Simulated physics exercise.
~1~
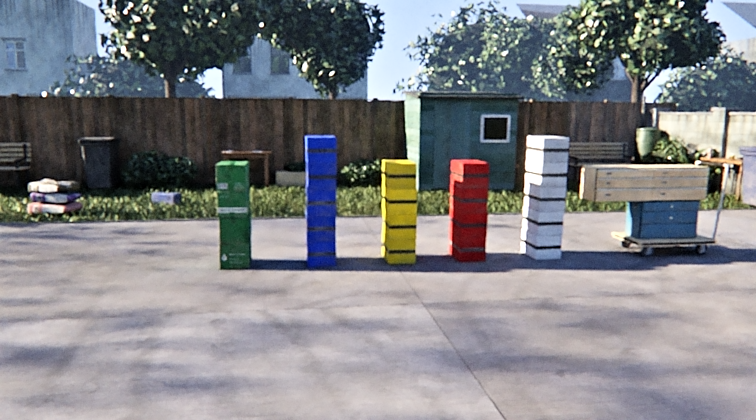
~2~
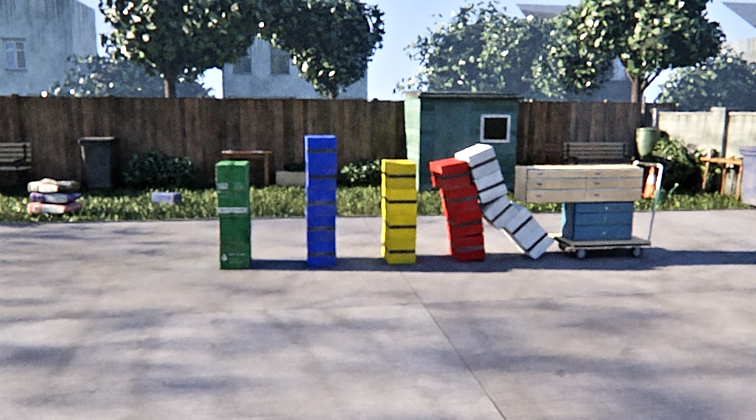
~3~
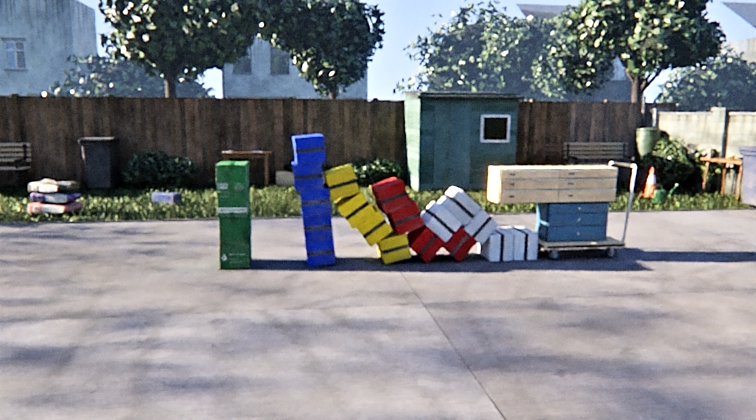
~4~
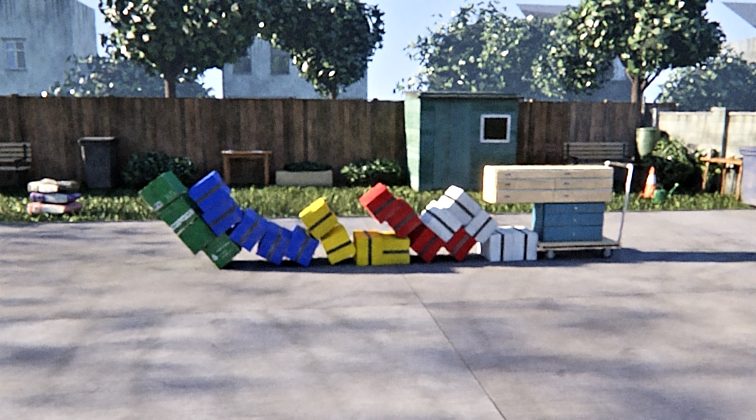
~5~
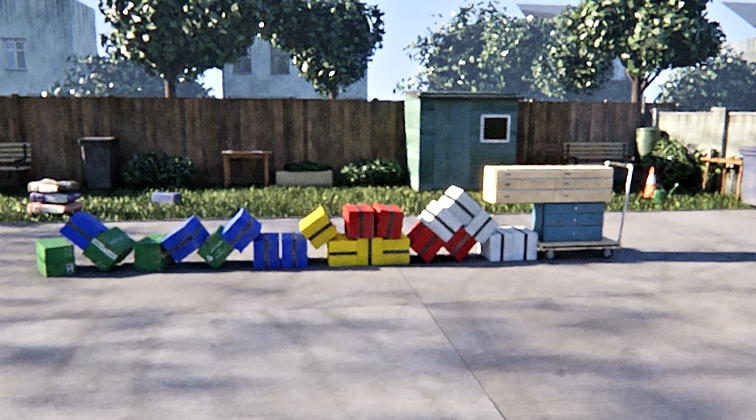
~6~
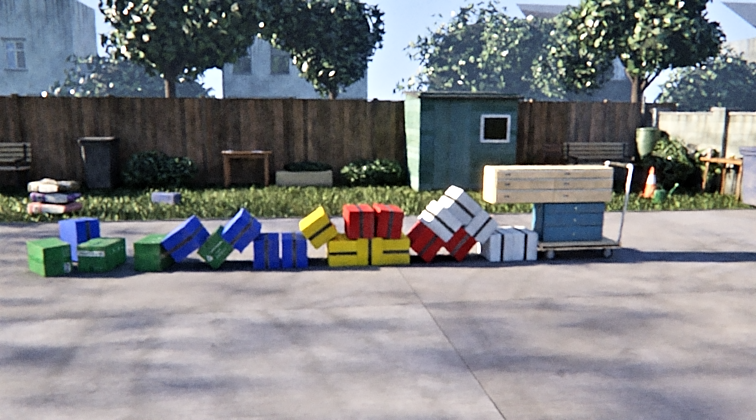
In a paved yard by a wooden fence, a loaded trolley rolled left into a stack of white boxes, which toppled against the red one, and then the yellow, blue and green stacks fell in turn, leaving a jumbled row of boxes across the ground.
